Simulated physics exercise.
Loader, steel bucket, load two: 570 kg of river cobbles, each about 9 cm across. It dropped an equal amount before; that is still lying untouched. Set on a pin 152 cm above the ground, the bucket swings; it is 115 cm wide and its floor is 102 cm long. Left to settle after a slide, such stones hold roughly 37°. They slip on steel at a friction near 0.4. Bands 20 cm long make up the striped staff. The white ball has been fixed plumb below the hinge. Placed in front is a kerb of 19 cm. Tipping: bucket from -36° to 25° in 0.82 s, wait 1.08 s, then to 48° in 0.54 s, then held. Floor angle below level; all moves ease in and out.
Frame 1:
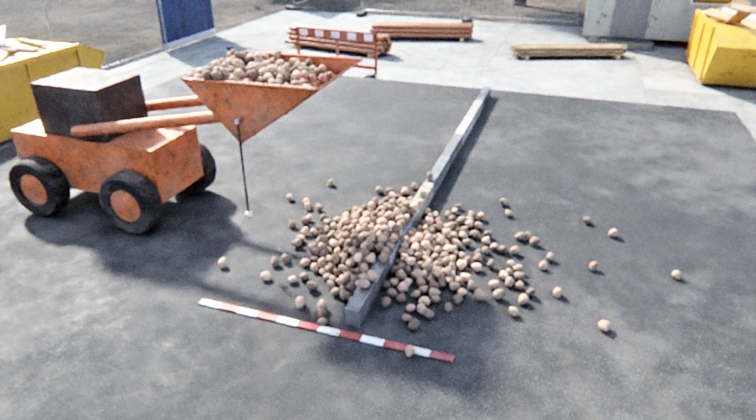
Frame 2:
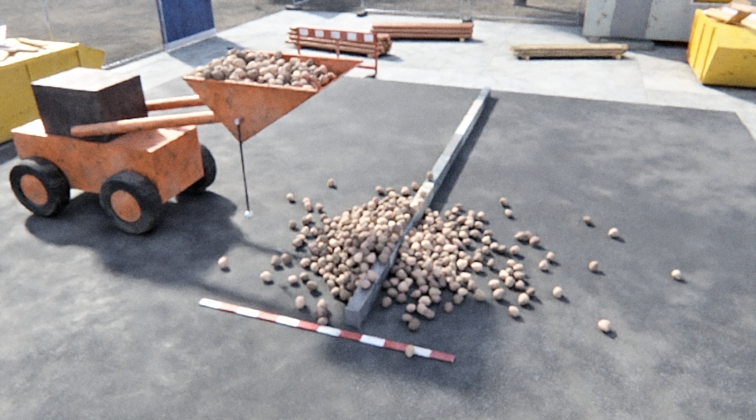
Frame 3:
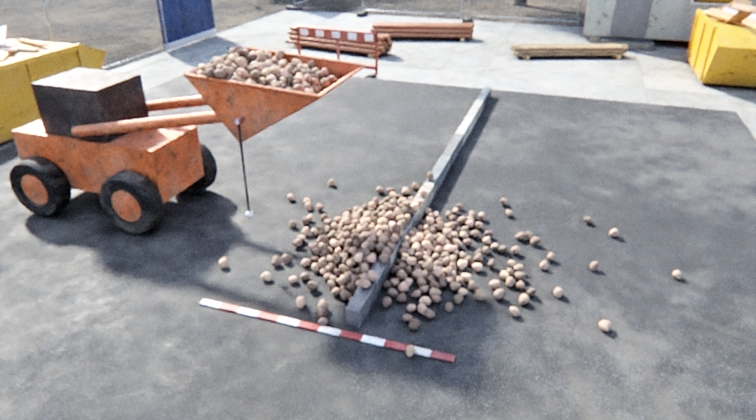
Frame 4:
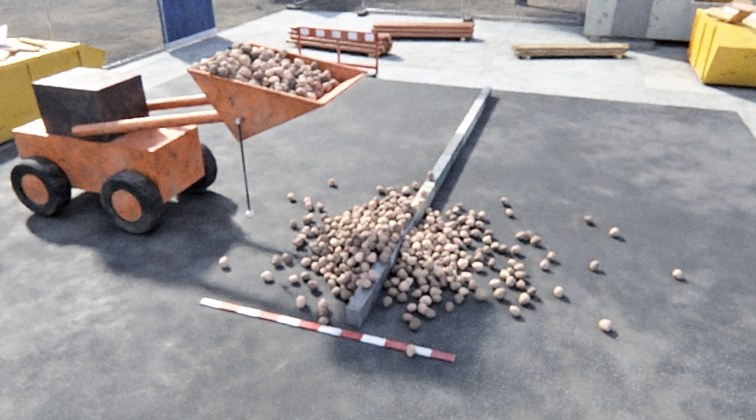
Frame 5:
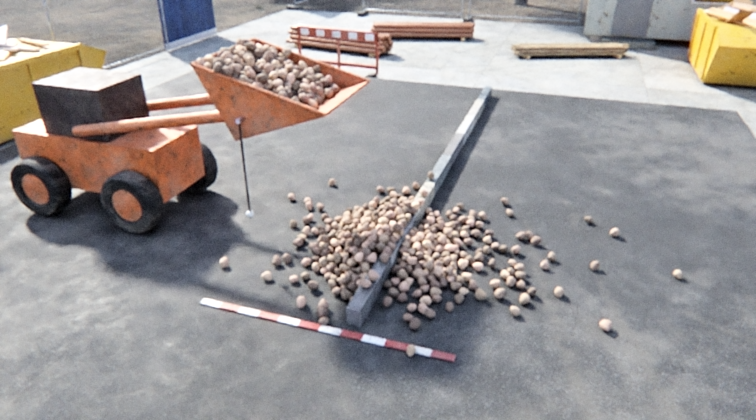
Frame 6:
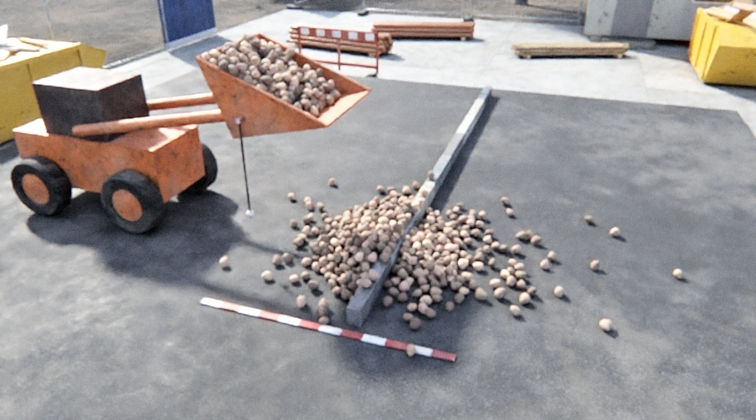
In this clip, an orange four-wheeled loader's raised bucket, heaped with round stones, slowly tilts forward, its right-hand lip dipping and its back rising, while a pile of similar stones lies still across a long grey kerb.
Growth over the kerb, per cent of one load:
38 percent.
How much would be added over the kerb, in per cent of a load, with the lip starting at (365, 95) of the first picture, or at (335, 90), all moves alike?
About 90 per cent from the first spot and 55 per cent from the second.
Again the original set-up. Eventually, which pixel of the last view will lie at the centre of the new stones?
They come to rest centred about (381, 235).
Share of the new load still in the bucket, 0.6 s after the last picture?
It holds some 95 percent.
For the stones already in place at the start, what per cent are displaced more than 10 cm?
Around 15 in a hundred.
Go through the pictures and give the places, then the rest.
The first frame shows lip at (317, 90), floor tilted -36°, highest stones at (244, 57). The earlier load is highest near (389, 223), 29 cm above ground level, 66 % on this side of the kerb, 35 % over the kerb.
In the second frame, the bucket is at -35°, its lip at (318, 92); the top of the load is at (244, 57).
The third frame shows lip at (320, 97), floor tilted -31°, highest stones at (241, 55).
The fourth frame shows lip at (323, 105), floor tilted -27°, highest stones at (240, 51).
The fifth frame shows lip at (326, 115), floor tilted -20°, highest stones at (244, 47).
The sixth frame shows lip at (327, 126), floor tilted -13°, highest stones at (249, 44).
Then, 0.3 s after the last picture the floor is at 16°; in per cent of one load, 100 in the bucket, 66 on this side of the kerb, 35 over the kerb; the foremost stones are at (592, 264).
Then, 0.6 s after the last picture the floor is at 25°; in per cent of one load, 94 in the bucket, 72 on this side of the kerb, 35 over the kerb; the foremost stones are at (592, 264).
Then, 2.6 s after the last picture the floor is at 48°; in per cent of one load, 0 in the bucket, 128 on this side of the kerb, 73 over the kerb; the foremost stones are at (594, 273).
Then, 5.3 s after the last picture the floor is at 48°; in per cent of one load, 0 in the bucket, 128 on this side of the kerb, 73 over the kerb; the foremost stones are at (594, 273). Net gain over the kerb, 38.
